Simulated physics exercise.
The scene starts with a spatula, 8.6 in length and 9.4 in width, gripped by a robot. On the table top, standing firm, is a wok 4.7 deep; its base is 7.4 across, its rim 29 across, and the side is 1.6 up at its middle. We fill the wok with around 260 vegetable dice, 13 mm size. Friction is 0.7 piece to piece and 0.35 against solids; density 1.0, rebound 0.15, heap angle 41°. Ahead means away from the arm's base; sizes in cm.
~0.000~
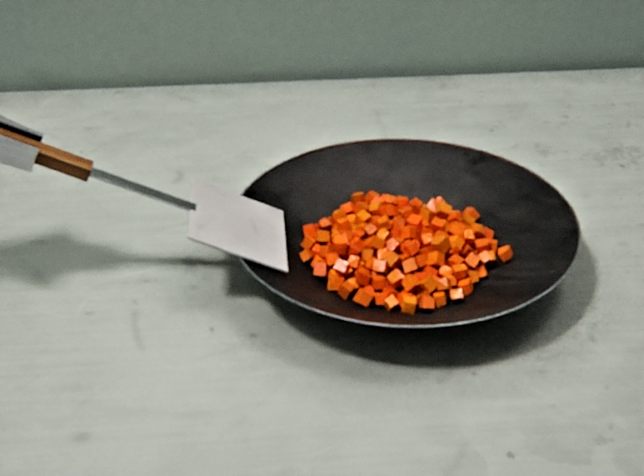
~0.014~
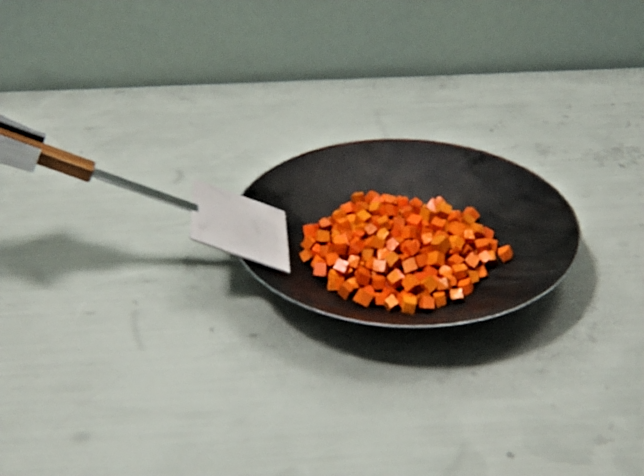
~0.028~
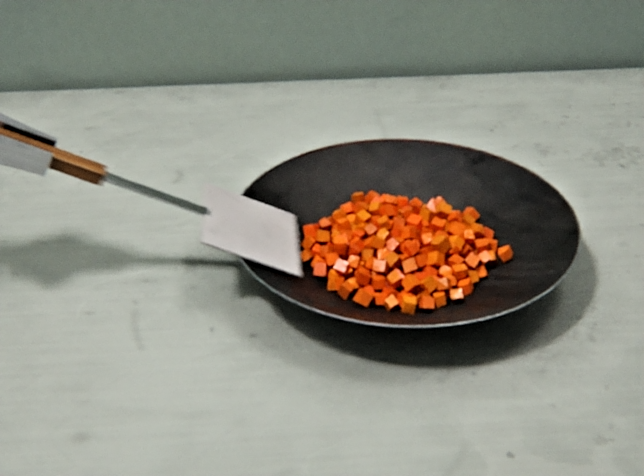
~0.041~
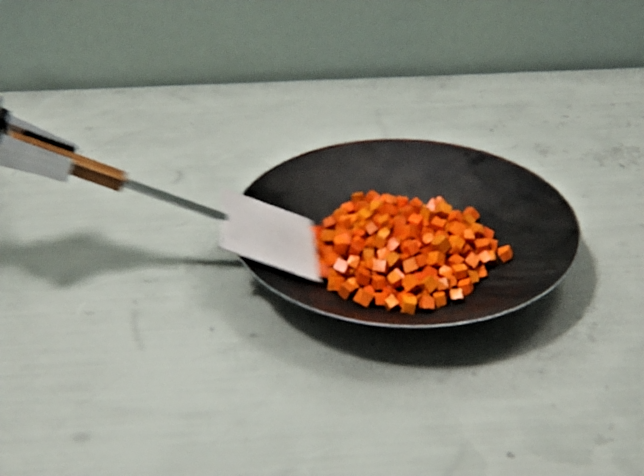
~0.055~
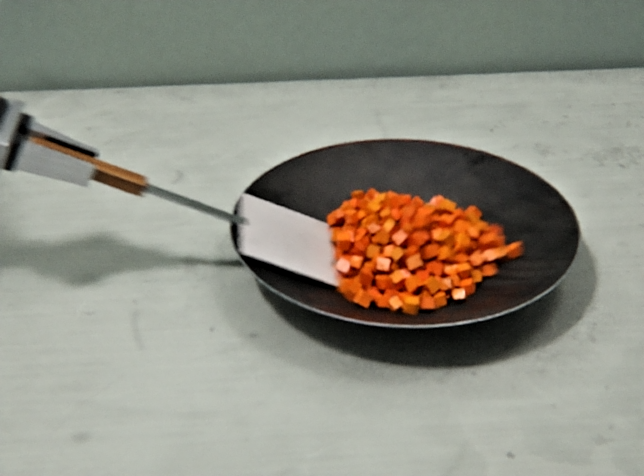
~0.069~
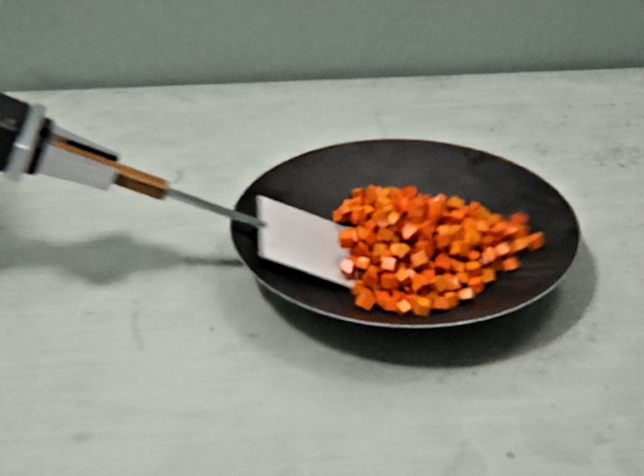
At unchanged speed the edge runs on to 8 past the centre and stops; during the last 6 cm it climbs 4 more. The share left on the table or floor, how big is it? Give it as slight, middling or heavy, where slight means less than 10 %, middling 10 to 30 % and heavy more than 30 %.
Heavy.
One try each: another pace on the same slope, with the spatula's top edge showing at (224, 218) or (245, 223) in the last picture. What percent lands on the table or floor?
First try around 15 %, second try around 35 %.
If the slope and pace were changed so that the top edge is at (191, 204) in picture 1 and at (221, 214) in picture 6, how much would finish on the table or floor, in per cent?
About 15 per cent.
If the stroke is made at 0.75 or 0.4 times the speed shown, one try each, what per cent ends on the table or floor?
Around 25 per cent, then around 15 per cent, would end on the table or floor.
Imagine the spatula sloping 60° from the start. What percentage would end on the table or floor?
Estimate for that slope: Some 55 per cent.
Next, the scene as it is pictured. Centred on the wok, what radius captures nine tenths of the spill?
Roughly 45 cm.
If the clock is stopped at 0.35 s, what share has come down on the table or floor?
Some 30 per cent.
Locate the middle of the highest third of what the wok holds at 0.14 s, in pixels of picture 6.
Centre: Approx. (477, 220) in the last view.
After 0.10 s, sloping 26°, highest piece 8 above the table; 262 in the wok.
After 0.14 s, sloping 26°, highest piece 8 above the table; 254 in the wok, 8 on the blade or in flight.
After 0.35 s, sloping 26°, highest piece 16 above the table; 150 in the wok, 80 on the table or floor, 32 on the blade or in flight.
After 1.40 s, sloping 26°, highest piece 6 above the table; 150 in the wok, 112 on the table or floor.
In the end, 150 in the wok, 112 on the table or floor. That is 43 % on the table or floor.
